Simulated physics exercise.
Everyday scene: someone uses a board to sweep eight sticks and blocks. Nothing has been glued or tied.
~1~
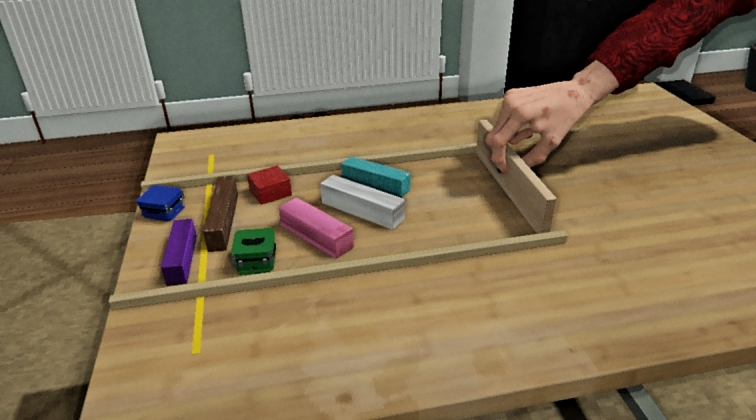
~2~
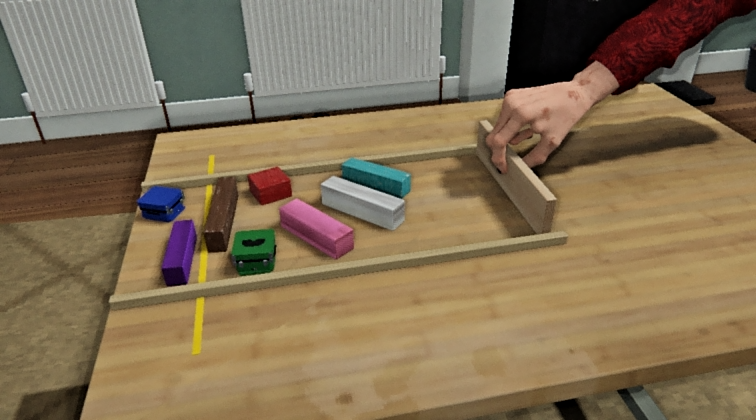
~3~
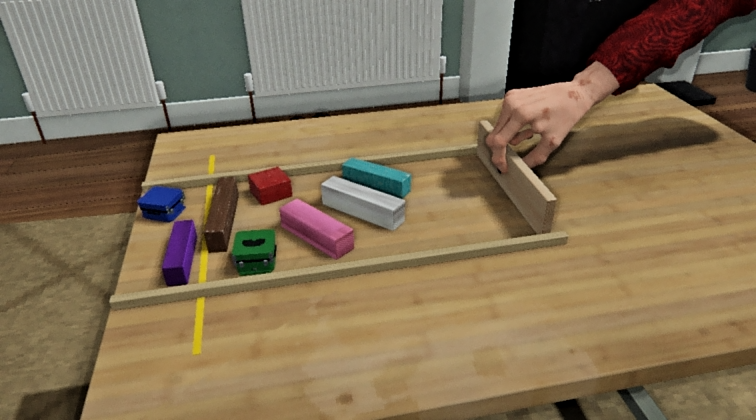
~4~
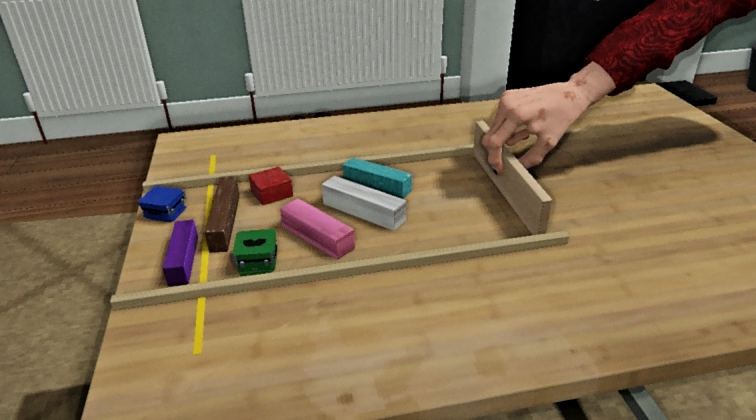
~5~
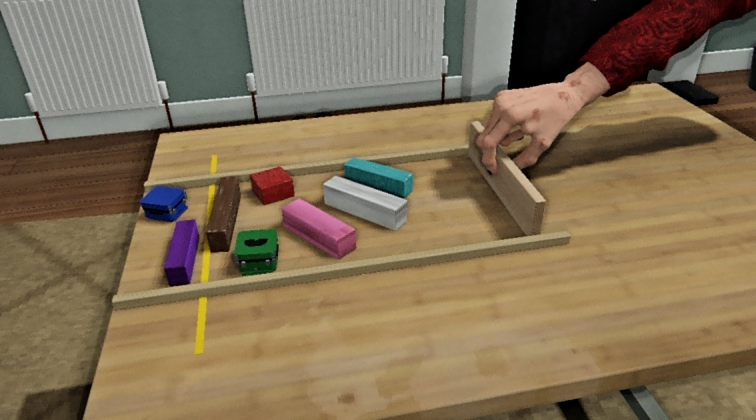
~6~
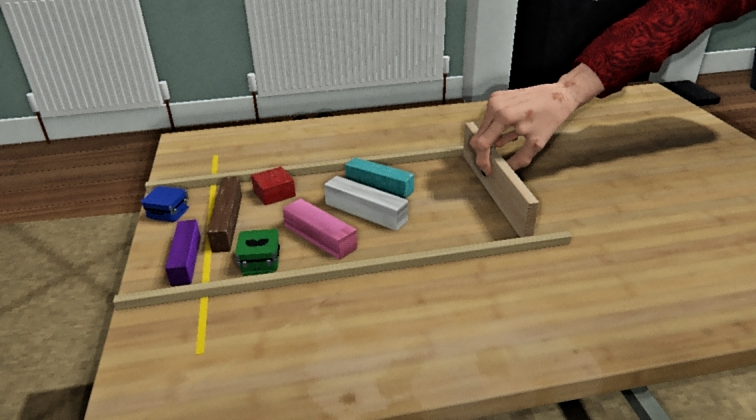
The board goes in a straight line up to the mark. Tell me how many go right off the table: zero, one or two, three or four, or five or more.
One or two go right off.
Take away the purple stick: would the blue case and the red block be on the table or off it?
As for the blue case, it topples off; as for the red block, it is left in place.
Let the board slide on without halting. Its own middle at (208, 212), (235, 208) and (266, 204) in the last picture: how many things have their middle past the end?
First 2, then 0, finally 0.
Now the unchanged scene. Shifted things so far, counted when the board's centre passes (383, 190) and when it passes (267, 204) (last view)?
That makes 2 at the first spot and 7 at the second.
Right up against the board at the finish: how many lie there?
All in all, 2.
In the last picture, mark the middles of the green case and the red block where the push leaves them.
The green case at (139, 272), the red block at (175, 193).
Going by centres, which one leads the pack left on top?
Brown bar.
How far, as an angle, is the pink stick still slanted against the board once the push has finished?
Angle: Close to 20 degrees.
Soon after, none off yet; blue case at rest near (166, 205); purple stick at rest near (184, 251); brown bar at rest near (226, 212).
After that, none off yet; blue case moving near (157, 207); purple stick displaced a little near (157, 255); brown bar displaced a little near (184, 217).
In the end, the number that fall off is one or two; gone, purple stick and blue case.
